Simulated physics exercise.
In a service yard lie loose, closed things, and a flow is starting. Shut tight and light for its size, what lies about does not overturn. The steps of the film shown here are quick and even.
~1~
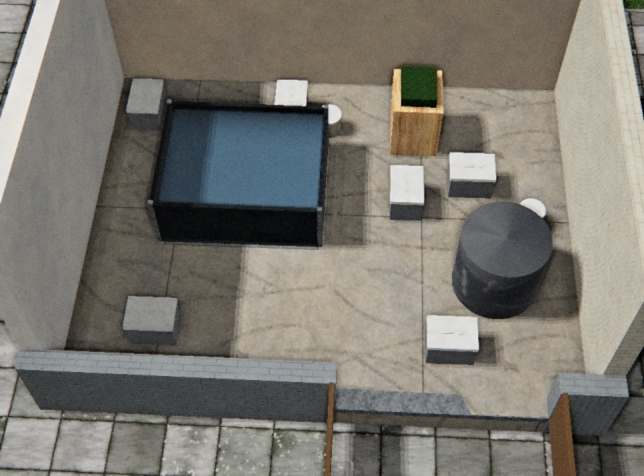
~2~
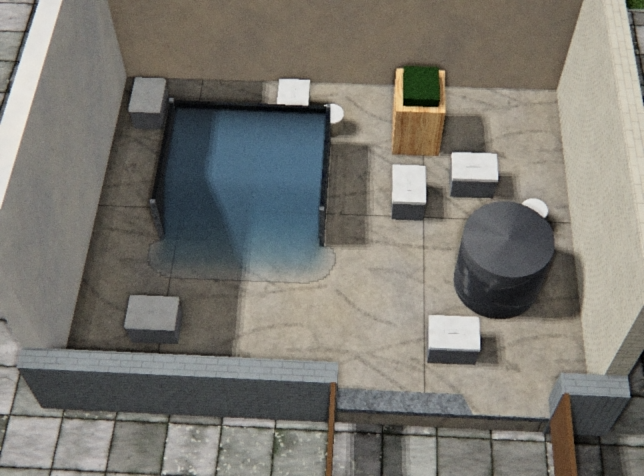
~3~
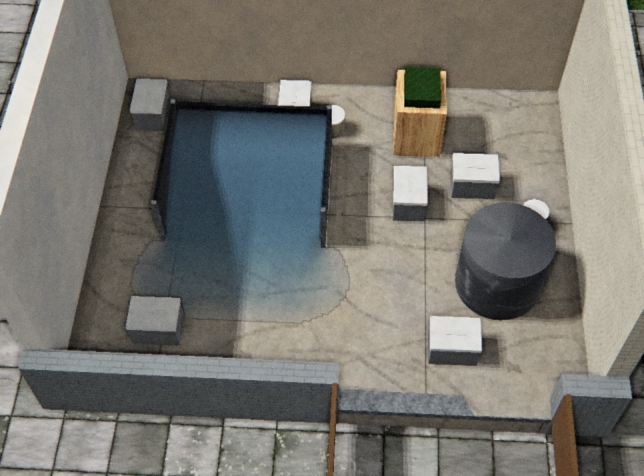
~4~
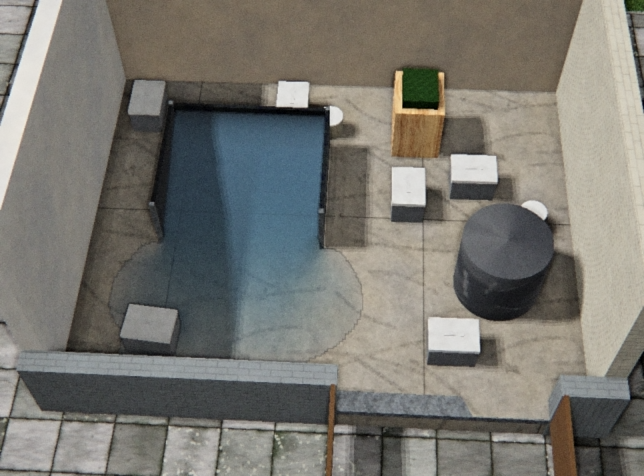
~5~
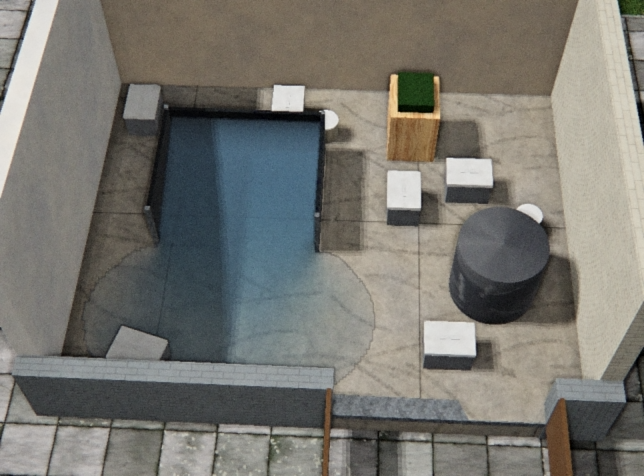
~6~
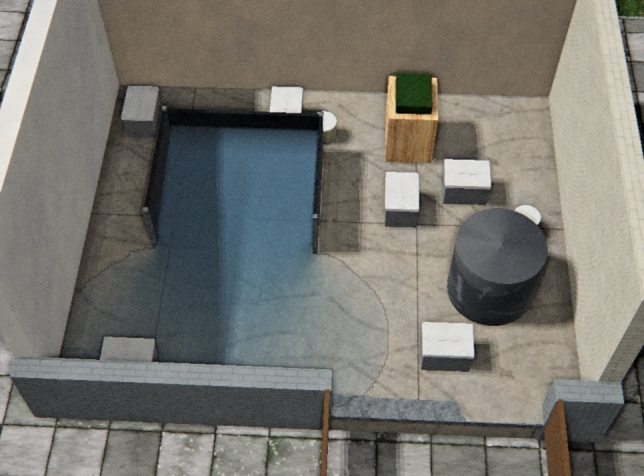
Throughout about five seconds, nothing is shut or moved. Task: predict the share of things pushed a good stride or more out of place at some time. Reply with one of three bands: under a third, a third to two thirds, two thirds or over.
A third to two thirds.
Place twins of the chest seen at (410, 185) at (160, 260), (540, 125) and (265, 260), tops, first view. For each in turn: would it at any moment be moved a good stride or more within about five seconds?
In sequence: Knocked well away; hardly budges; knocked well away.
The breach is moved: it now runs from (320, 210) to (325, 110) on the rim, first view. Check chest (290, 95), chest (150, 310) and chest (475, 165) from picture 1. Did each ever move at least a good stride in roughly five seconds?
Taking them in order, displaced that much, less than that, displaced that much.
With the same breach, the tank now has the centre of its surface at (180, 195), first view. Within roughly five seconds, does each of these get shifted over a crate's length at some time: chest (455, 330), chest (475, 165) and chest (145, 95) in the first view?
Results in order: Made it that far / made it that far / made it that far.
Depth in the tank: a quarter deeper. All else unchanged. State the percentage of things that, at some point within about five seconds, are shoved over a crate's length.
Share moved: 80 in a hundred.
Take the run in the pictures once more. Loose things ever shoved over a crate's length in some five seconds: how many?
I make it 4 of them.
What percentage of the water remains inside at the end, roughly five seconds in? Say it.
Estimate: Near 84 in a hundred.
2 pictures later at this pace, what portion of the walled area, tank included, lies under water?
35 per cent.
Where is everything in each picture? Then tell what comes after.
The first picture shows a chest at (150, 312) rests on the ground; a pail at (532, 209), on the bottom; 0 of 8 have shifted.
The second picture shows a chest at (152, 311) rests on the ground; a pail at (534, 209), on the bottom; 0 of 8 have shifted.
The third picture shows a chest at (153, 312) rests on the ground; a pail at (536, 210), on the bottom; 0 of 8 have shifted.
The fourth picture shows a chest at (149, 322) rests on the ground, close to its start; a pail at (534, 211), on the bottom; 1 of 8 have shifted.
The fifth picture shows a chest at (137, 348), on the bottom, a stride from its start; a pail at (529, 215) rests on the ground; 1 of 8 have shifted.
The sixth picture shows a chest at (126, 354) rests on the ground, a stride from its start; a pail at (527, 216) rests on the ground; 1 of 8 have shifted.
A moment on, 1 of 8 are well off their spots; 1 afloat.
Next, 1 of 8 are well off their spots; 1 afloat.
Later, 2 of 8 are well off their spots; 3 afloat.
In the end, 4 of 8 are well off their spots, and 4 have been at some point; 4 afloat.
